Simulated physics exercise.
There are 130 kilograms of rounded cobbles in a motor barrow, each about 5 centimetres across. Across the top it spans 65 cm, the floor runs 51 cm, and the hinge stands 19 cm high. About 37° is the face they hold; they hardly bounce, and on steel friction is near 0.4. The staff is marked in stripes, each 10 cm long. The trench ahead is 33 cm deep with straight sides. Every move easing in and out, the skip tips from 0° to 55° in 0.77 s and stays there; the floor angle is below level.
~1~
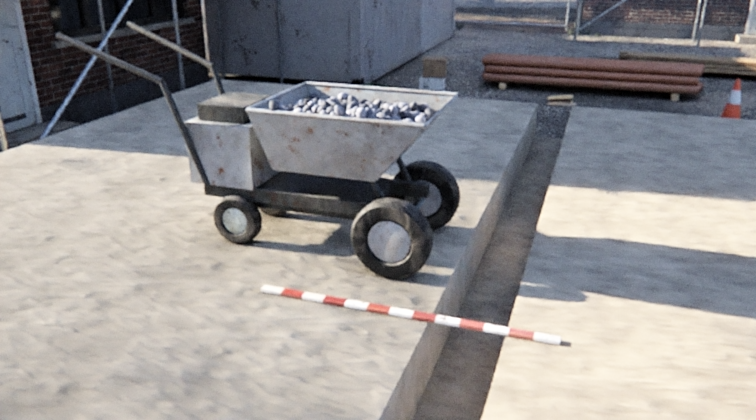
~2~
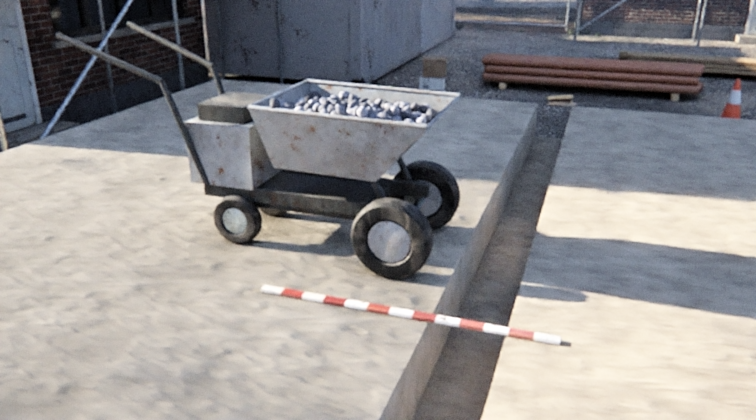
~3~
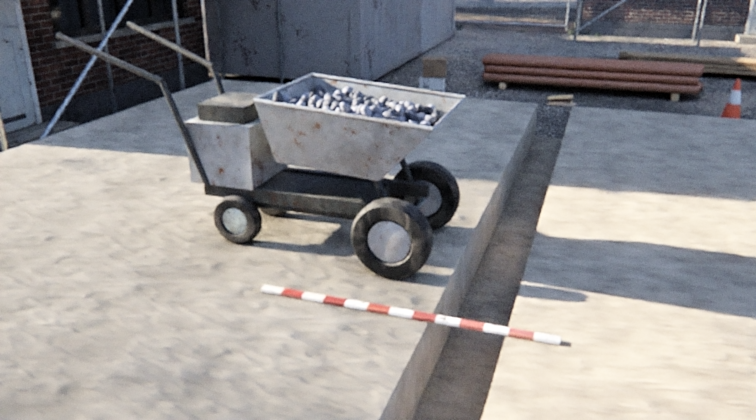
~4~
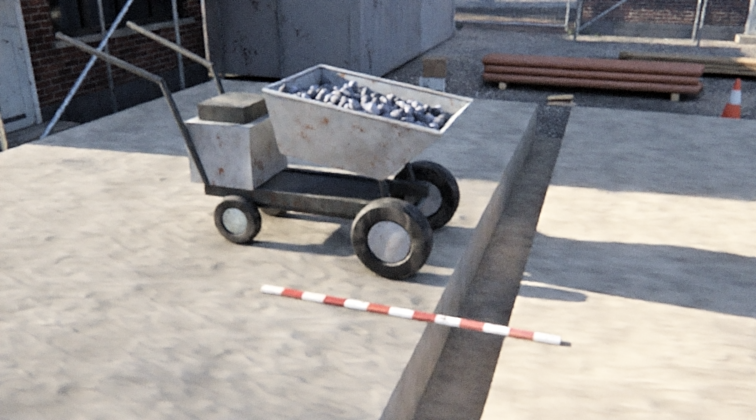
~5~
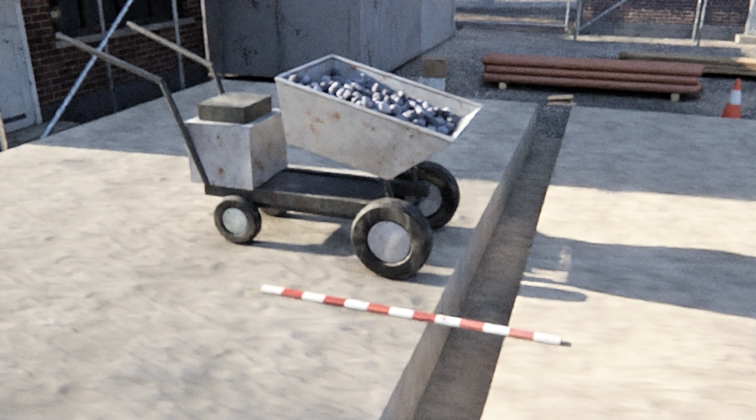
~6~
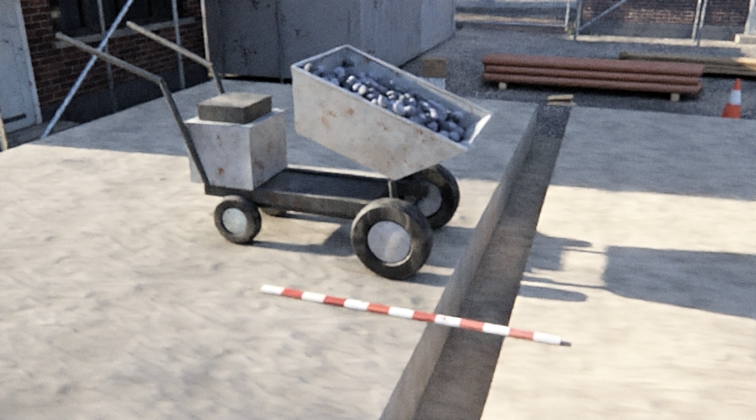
A metal skip full of grey stones tilts steadily forward to the right on a stationary four-wheeled cart.
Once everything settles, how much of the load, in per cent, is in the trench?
Once it settles, about 11 per cent of the load is there.
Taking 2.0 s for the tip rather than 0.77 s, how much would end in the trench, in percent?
It would come to roughly 15 per cent.
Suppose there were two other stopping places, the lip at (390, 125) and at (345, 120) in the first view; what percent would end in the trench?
30 and 55 %.
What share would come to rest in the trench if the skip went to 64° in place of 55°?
Some 20% would finish there.
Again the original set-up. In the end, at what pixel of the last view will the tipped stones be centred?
Around (577, 273).
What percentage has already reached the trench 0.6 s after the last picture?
Close to 0 per cent at that time.
Then, 0.3 s after the last picture the floor is at 47°, 100 % in the skip; the foremost stones are at (495, 171).
Then, 0.6 s after the last picture the floor is at 55°, 91 % in the skip, 2 % in the trench, 7 % past the trench; the foremost stones are at (566, 256).
Then, 0.9 s after the last picture the floor is at 55°, 58 % in the skip, 2 % in the trench, 41 % past the trench; the foremost stones are at (675, 300).
Then, 2.9 s after the last picture the floor is at 55°, 37 % in the skip, 11 % in the trench, 51 % past the trench; the foremost stones are past the picture's edge.
